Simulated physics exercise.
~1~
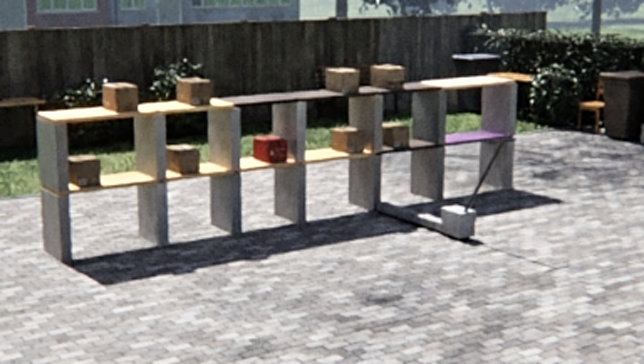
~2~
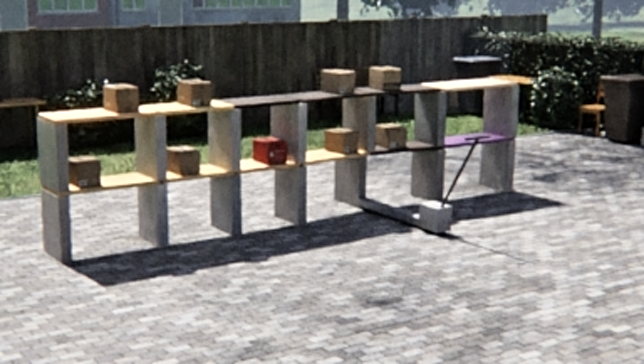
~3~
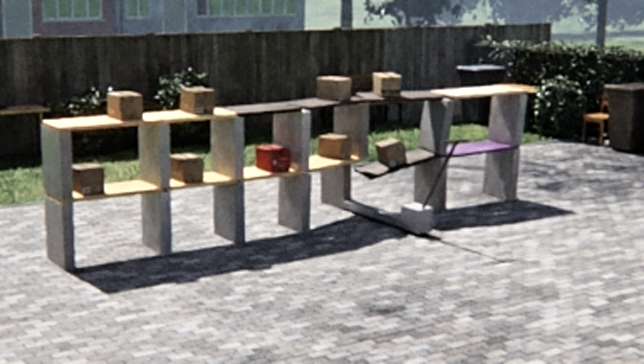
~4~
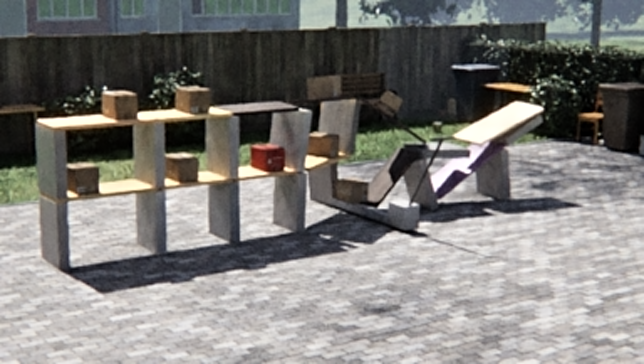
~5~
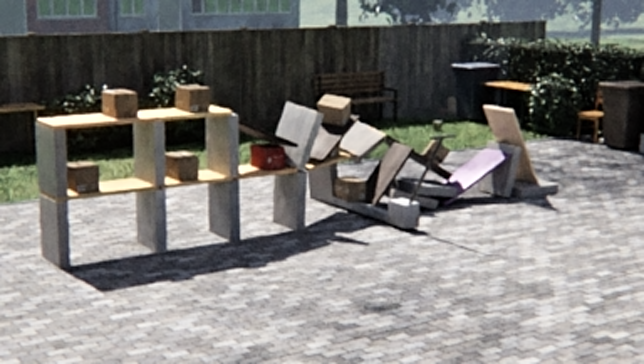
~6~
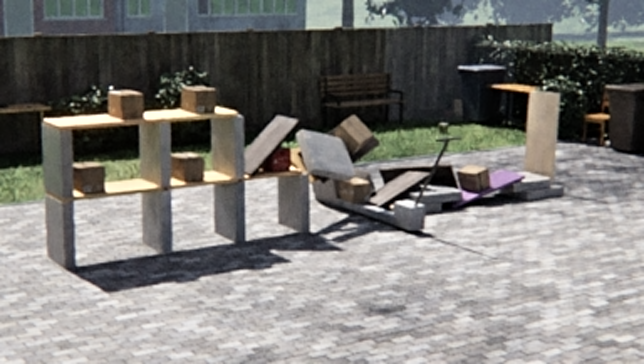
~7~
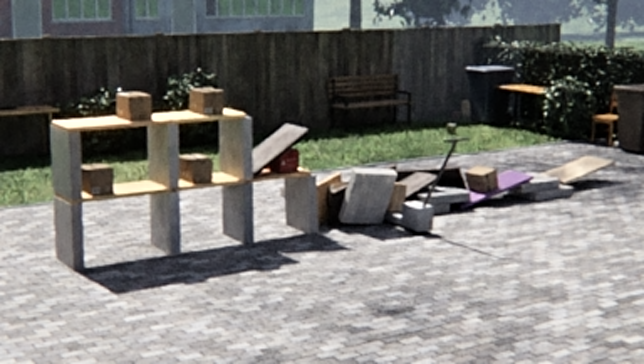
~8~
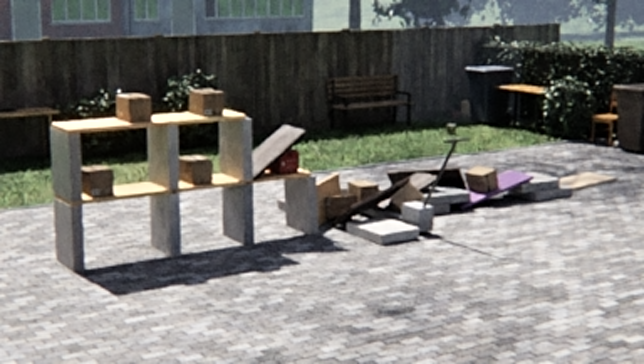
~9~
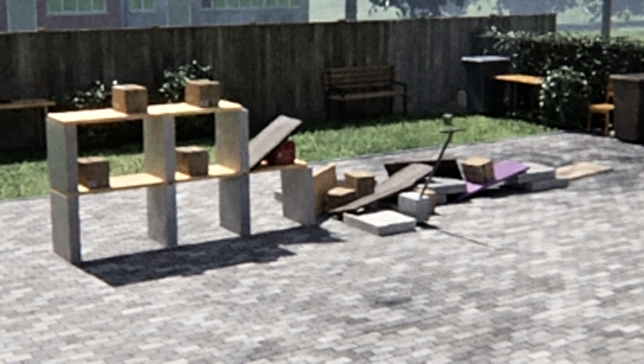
The right half of a two-tier yard rack collapsed after a low jack slid left into the foot of an upright, dropping boards, boxes and the purple shelf into a heap, while the left part stayed standing and the red carton stayed put.
